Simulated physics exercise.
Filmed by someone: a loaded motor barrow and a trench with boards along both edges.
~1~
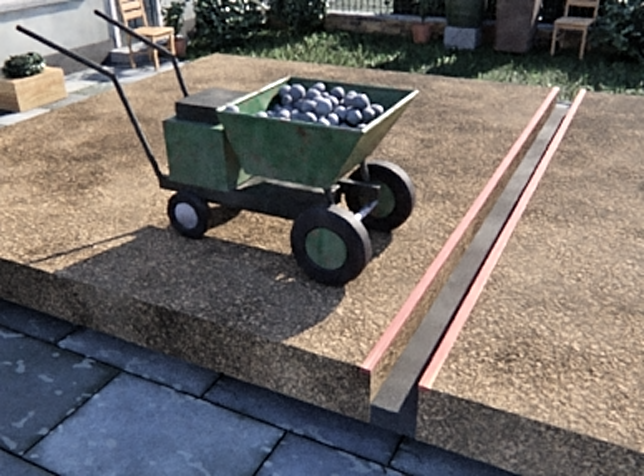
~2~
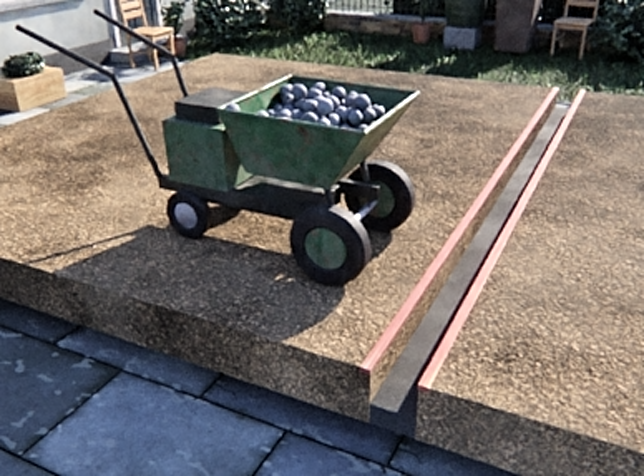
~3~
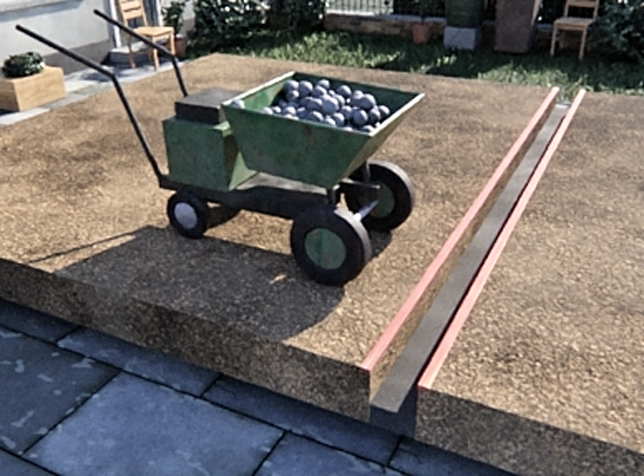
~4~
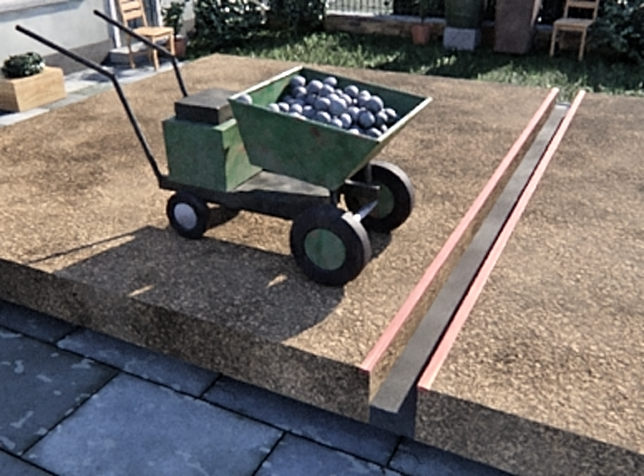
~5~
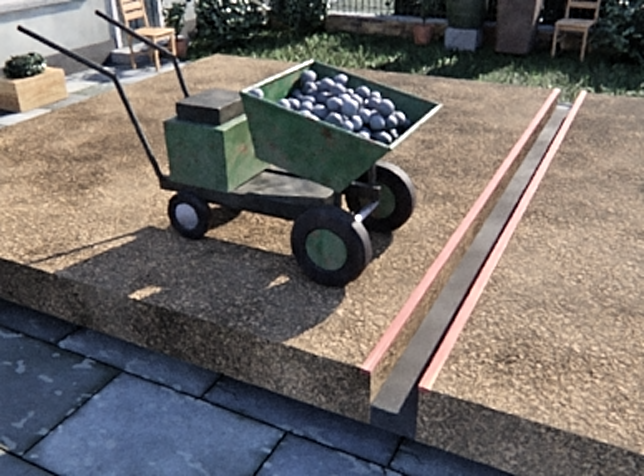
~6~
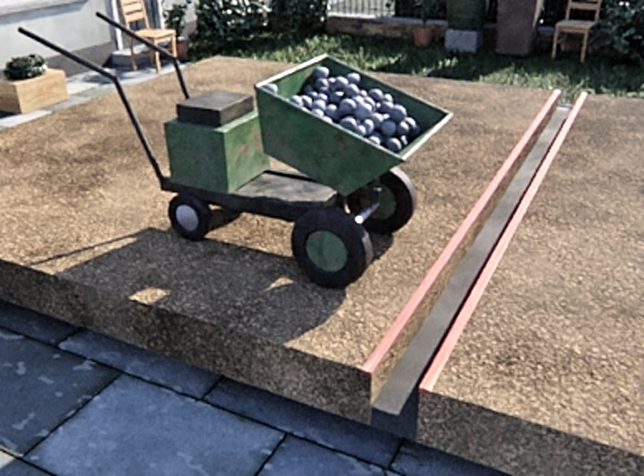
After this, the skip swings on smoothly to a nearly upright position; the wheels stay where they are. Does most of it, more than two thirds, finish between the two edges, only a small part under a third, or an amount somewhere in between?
Only a small part, under a third, finishes between the edges.
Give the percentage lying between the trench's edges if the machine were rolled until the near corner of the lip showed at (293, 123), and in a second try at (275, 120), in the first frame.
Approximately 50 per cent and 40 per cent, in that order.
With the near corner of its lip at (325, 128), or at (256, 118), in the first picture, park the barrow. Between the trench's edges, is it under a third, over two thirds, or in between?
Okay, the first stop comes out as one to two thirds and the second as under a third.
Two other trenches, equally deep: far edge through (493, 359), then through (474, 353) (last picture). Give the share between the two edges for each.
Roughly 70 % and 60 %.
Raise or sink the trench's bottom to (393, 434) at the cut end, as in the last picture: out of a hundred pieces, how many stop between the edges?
Close to 0 per cent, I reckon.
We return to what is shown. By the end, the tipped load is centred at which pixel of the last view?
(519, 288).
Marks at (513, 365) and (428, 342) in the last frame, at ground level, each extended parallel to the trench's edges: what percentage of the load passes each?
20 % and 70 %, in that order.
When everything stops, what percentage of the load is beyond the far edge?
It comes to 65 per cent or so.
Soon after the last picture, skip tipped steeply; all in the skip.
A little later, skip tipped right over; most in the skip; about a quarter beyond it; a stray few falling.
Later still, skip tipped right over; about a third in the skip; a stray few in or heaped over the trench; about two thirds beyond it.
At rest, skip tipped right over; about a third in the skip; a small part in or heaped over the trench; about two thirds beyond it.
